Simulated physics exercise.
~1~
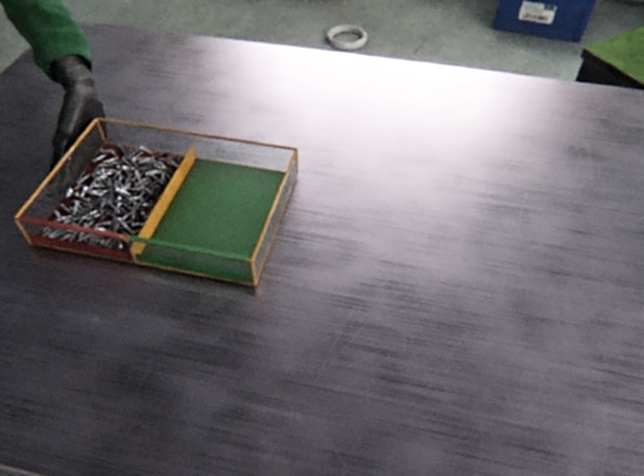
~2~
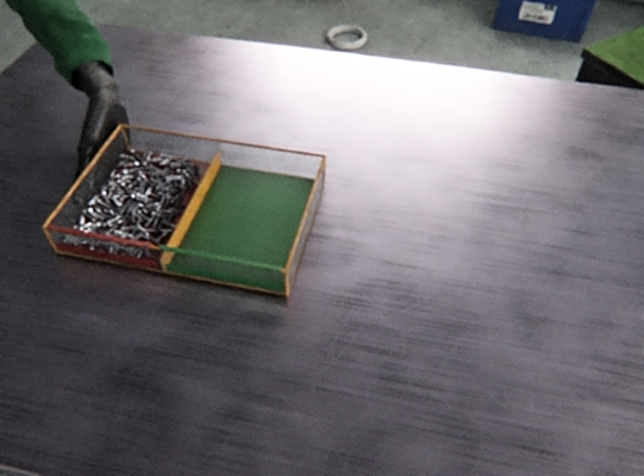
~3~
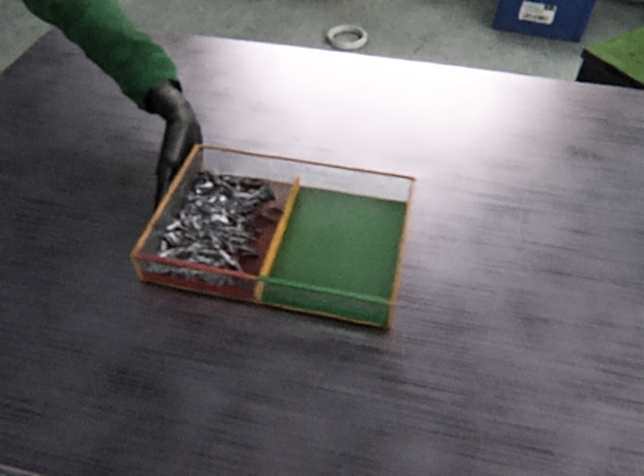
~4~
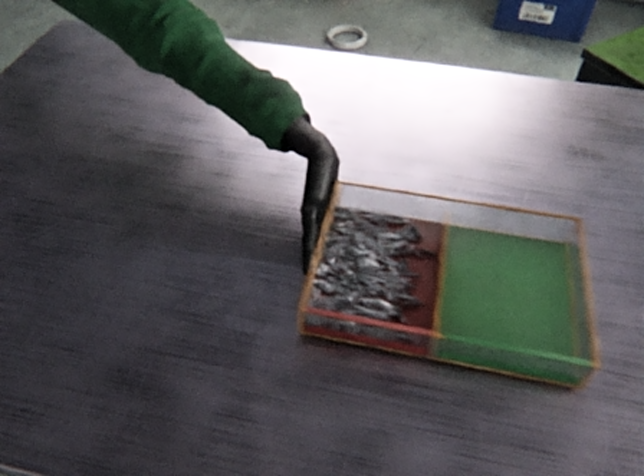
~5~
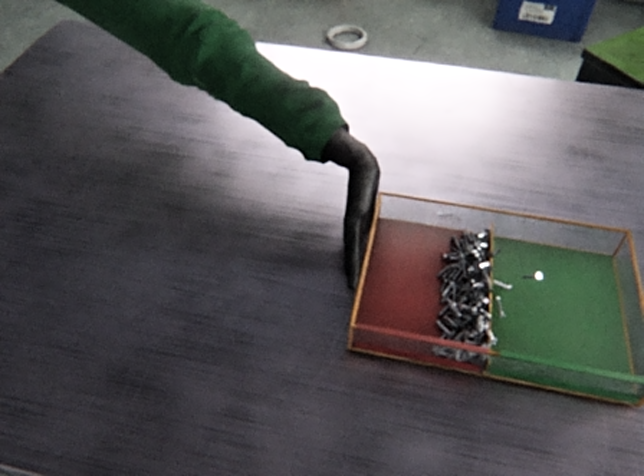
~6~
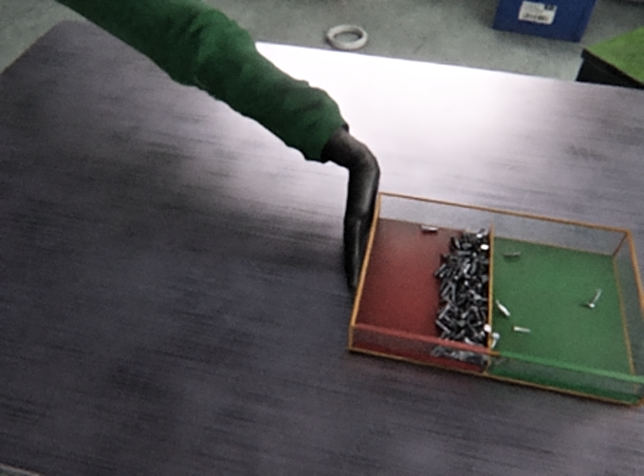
A gloved hand pushes a tray right, then stops, and a few screws spill into green.
